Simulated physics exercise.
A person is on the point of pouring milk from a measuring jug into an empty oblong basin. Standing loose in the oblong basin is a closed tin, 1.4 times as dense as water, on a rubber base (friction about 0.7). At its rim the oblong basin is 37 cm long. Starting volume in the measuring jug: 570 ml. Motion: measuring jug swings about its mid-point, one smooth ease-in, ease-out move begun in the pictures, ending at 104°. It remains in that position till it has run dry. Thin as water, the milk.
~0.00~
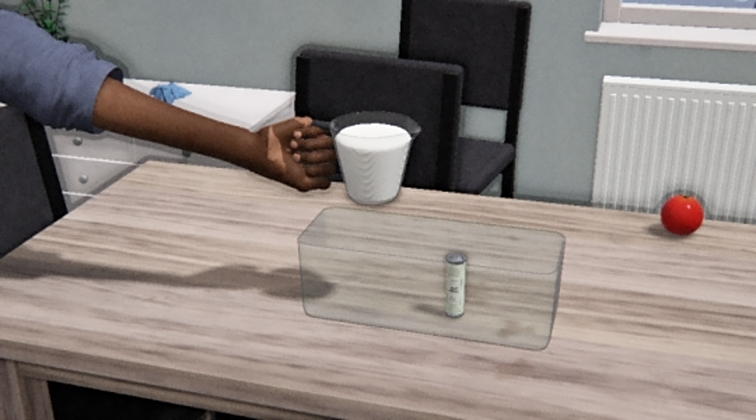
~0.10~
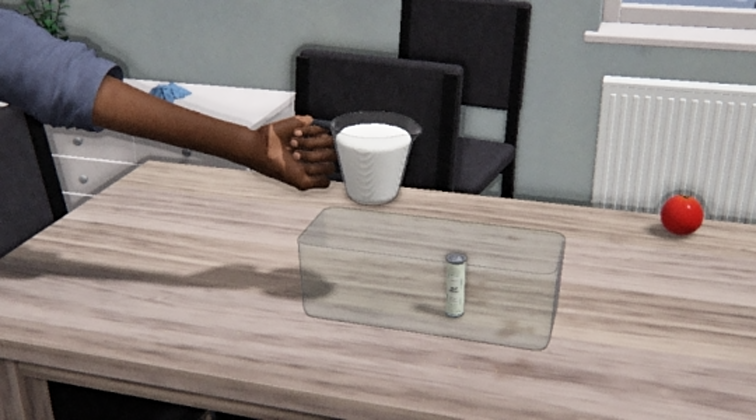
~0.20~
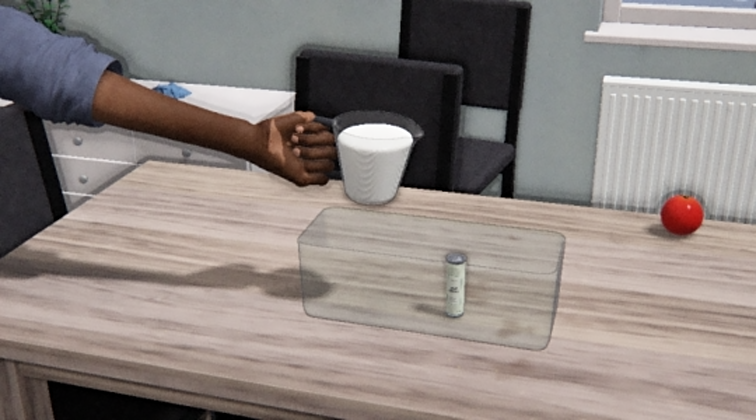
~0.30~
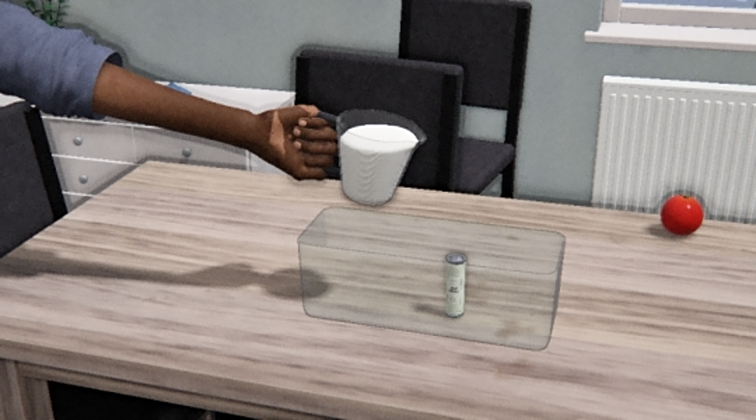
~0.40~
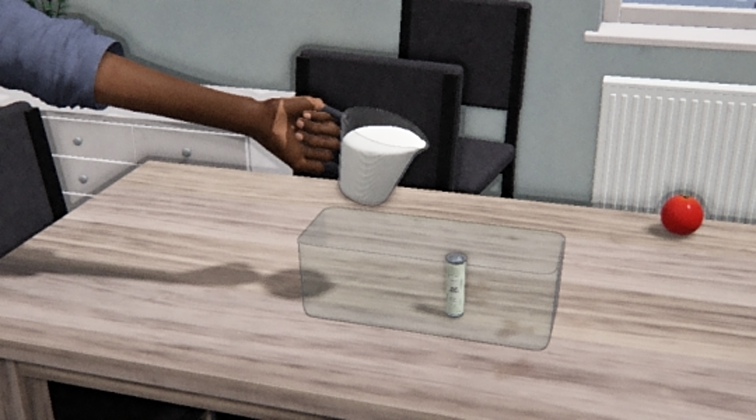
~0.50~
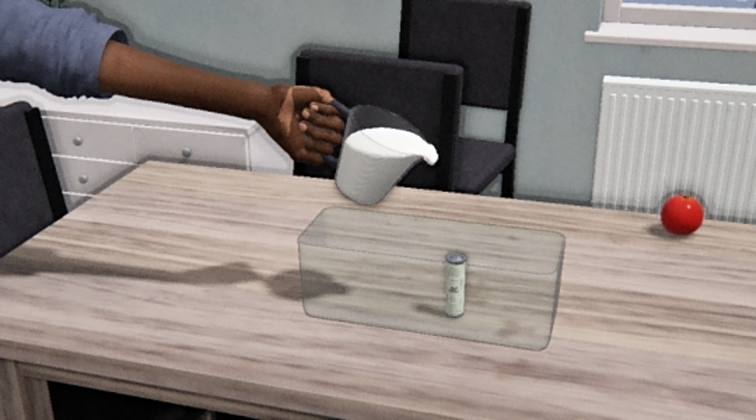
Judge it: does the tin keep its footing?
My bet is it capsizes.
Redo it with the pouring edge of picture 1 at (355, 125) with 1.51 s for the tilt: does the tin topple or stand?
Result: Tin upright.
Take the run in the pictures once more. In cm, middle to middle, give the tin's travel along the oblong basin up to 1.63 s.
Around 6 centimetres.
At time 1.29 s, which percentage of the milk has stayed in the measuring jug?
8 %.
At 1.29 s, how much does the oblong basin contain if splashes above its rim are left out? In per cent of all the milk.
Value: Approx. 88 %.
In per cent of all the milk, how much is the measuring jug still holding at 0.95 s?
Around 52 percent.
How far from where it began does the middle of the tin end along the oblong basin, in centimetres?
All told, the tin's centre has moved close to 6.0 cm.
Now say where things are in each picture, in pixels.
The first frame shows tilt 0°; pouring edge (421, 130); surface from (339, 131) to (411, 138); the oblong basin's rim runs from (311, 225) to (561, 255); the tin's top is at (456, 261).
The second frame shows tilt 1°; pouring edge (421, 131); surface from (340, 131) to (411, 139).
The third frame shows tilt 5°; pouring edge (423, 134); surface from (341, 132) to (413, 139).
The fourth frame shows tilt 10°; pouring edge (426, 139); surface from (344, 132) to (418, 140).
The fifth frame shows tilt 17°; pouring edge (429, 146); surface from (346, 134) to (425, 142).
The sixth frame shows tilt 26°; pouring edge (431, 155); surface from (348, 136) to (430, 148); 1 per cent is over the edge.
Then, 0.95 s in, the tilt is 73° and 53 per cent is still to pour; the tin stands where it began.
Then, 1.29 s in, the tilt is 99° and 8 per cent is still to pour; the tin stands where it began.
Then, 1.63 s in, the tilt is 104° and 0 per cent is still to pour; the tin lies on its side.
Then, 2.01 s in, the tilt is 104° and 0 per cent is still to pour; the tin lies on its side.
Finally, the tin lies on its side.
